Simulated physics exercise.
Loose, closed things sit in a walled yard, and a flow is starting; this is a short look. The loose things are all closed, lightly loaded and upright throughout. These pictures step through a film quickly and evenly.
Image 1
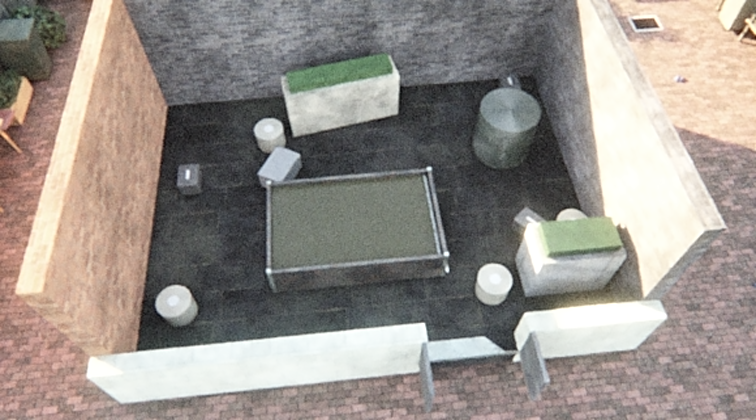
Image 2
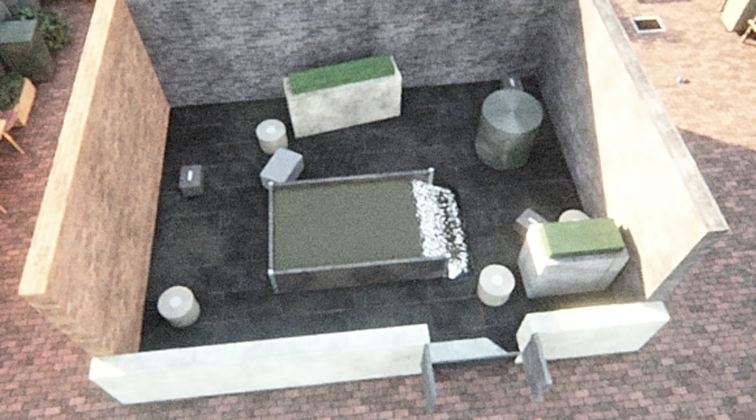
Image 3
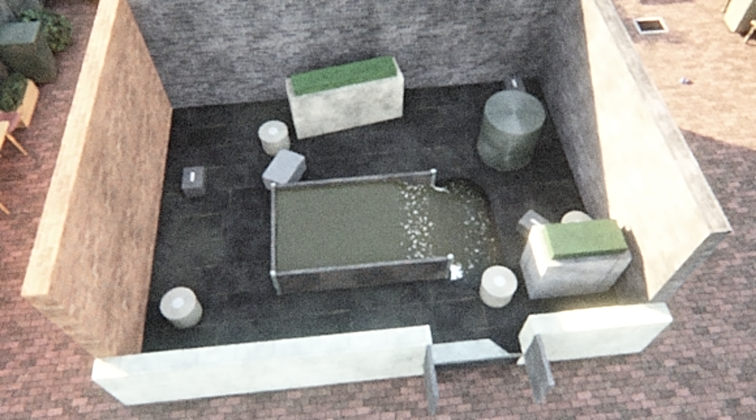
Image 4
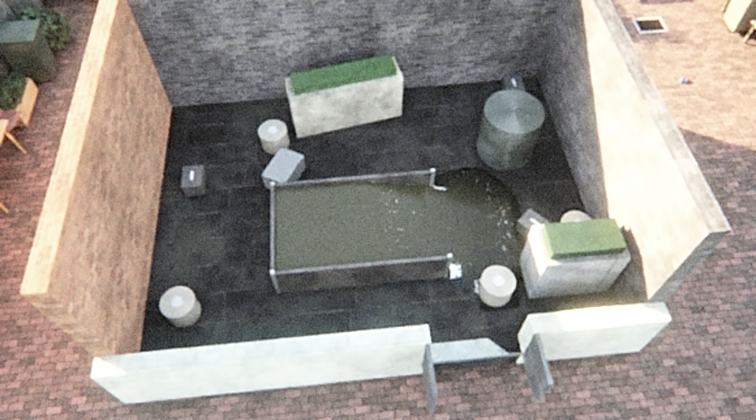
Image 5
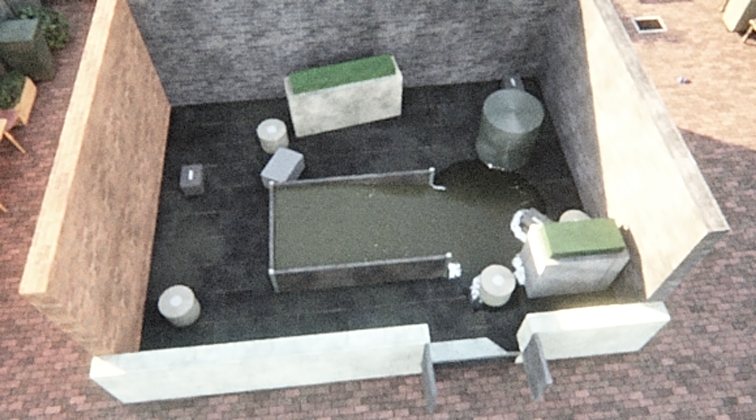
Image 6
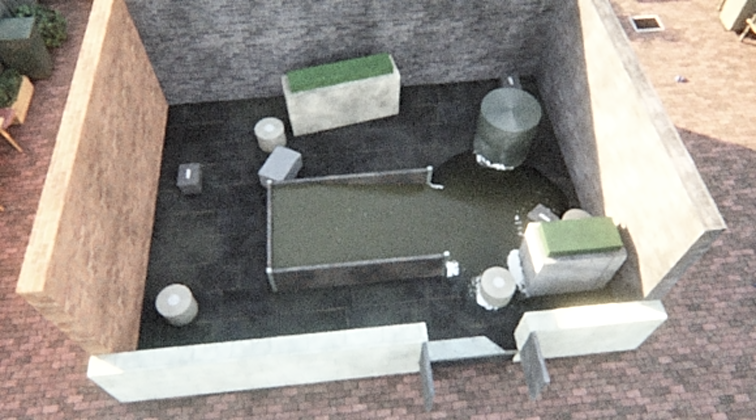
Dark water bursting from the right end of a raised tank, foaming and spreading around nearby containers in a walled yard.
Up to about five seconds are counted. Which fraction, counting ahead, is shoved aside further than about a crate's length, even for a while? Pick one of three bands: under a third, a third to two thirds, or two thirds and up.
A third to two thirds.
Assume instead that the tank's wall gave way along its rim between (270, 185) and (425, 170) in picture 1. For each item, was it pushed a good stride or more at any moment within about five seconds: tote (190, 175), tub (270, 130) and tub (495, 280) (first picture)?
One after the other: Moved that far, swept aside, not that far.
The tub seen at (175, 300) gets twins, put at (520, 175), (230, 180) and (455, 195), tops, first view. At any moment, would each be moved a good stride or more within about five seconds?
Copy one: Slides well clear; copy two: Barely shifts; copy three: Slides well clear.
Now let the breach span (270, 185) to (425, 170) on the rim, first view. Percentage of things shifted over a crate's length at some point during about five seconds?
I'd guess around 60 percent of them.
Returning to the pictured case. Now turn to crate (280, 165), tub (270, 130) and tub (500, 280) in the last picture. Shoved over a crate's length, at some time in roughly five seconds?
Per the list: First remained close, second remained close, third traveled a good way.
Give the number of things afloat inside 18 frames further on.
Total: 3.
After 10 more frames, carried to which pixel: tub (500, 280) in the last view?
Roughly (468, 324).
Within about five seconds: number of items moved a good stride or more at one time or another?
I count 4.
A moment on, 0 of 8 are well off their spots; 1 afloat.
Next, 2 of 8 are well off their spots; 2 afloat.
Later, 4 of 8 are well off their spots; 3 afloat.
In the end, 4 of 8 are well off their spots, and 4 have been at some point; 3 afloat.
